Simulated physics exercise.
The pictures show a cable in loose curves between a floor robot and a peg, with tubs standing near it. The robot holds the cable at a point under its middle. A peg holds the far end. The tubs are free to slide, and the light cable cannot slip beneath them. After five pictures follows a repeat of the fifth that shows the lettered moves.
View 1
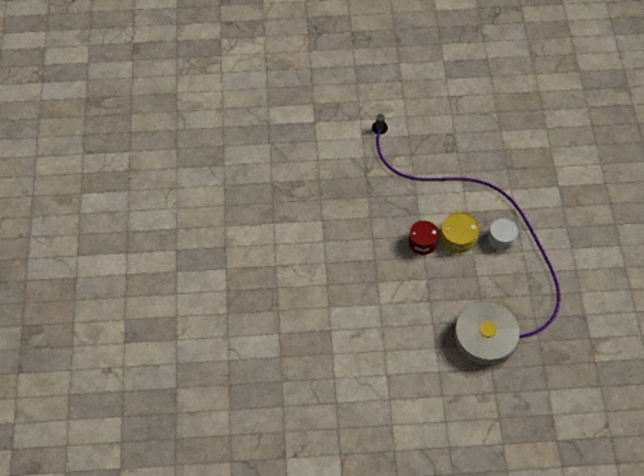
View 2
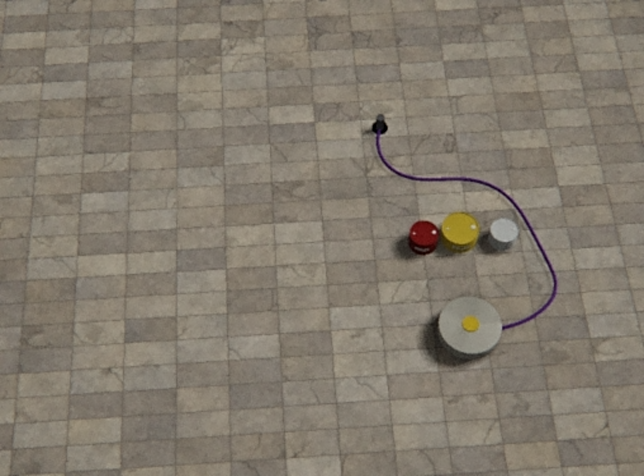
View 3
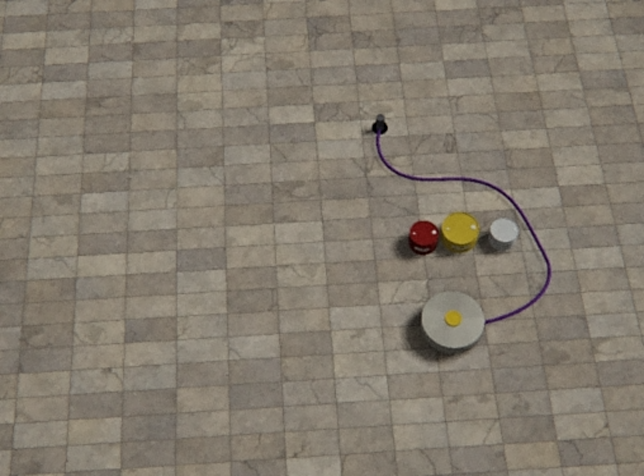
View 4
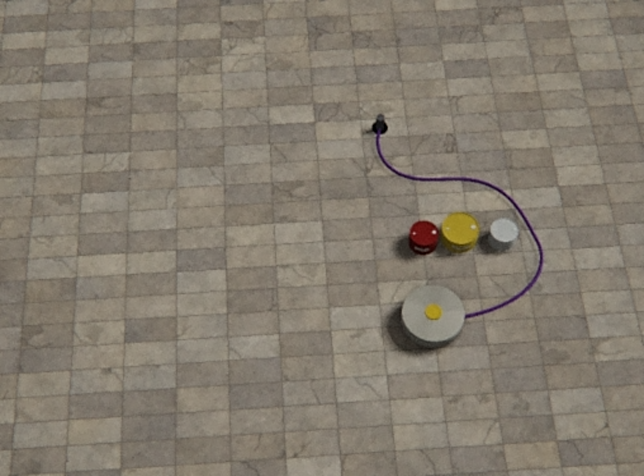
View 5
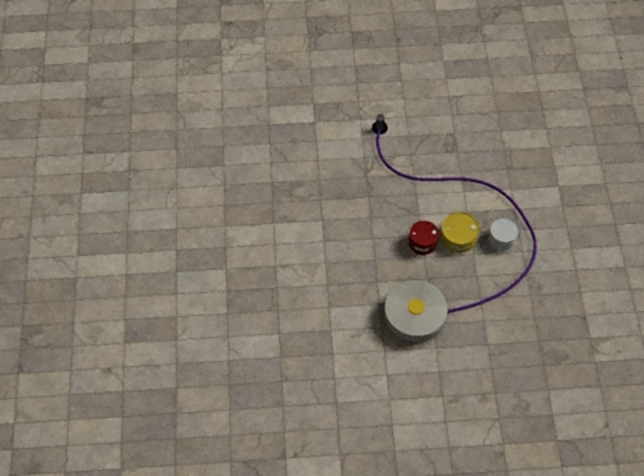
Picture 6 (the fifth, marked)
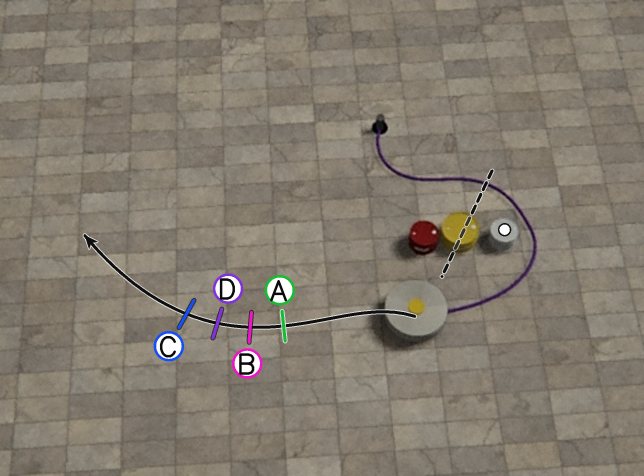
A round grey robot slides left past three small tubs, trailing a curved purple cable.
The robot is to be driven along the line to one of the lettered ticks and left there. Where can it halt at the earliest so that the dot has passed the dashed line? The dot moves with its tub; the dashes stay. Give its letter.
B.
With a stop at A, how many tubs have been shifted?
By then, three.
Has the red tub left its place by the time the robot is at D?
Yes.
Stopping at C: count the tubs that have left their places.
Three.
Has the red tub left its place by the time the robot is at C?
By then, yes.
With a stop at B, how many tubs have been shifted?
Three.
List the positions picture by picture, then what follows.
In the first frame, peg (380, 123); yellow tub (460, 233); red tub (423, 238).
In the second frame, robot (469, 329); peg (380, 123).
In the third frame, robot (452, 323); red tub (423, 238).
In the fourth frame, robot (432, 317); peg (380, 123).
In the fifth frame, robot (415, 312); red tub (423, 238); white tub (503, 234); peg (380, 123).
On the marked copy, A at (284, 326); B at (250, 327); C at (186, 314); D at (217, 323); the dashed line at (468, 222); the route from (415, 316) via (222, 324) to (85, 236); the white dot at (505, 230).
Following B. Soon after the start, robot (357, 309); white tub (503, 234).
Later, robot (299, 319); yellow tub (453, 232); white tub (485, 232).
In the end, robot (250, 323); yellow tub (426, 224); red tub (403, 243); white tub (458, 224); the dot on the white tub is over the dashed line.
As for the rest, A leaves the dotted tub short, at (477, 230); C does it too, but is farther than needed; D does it too, but is farther than needed.
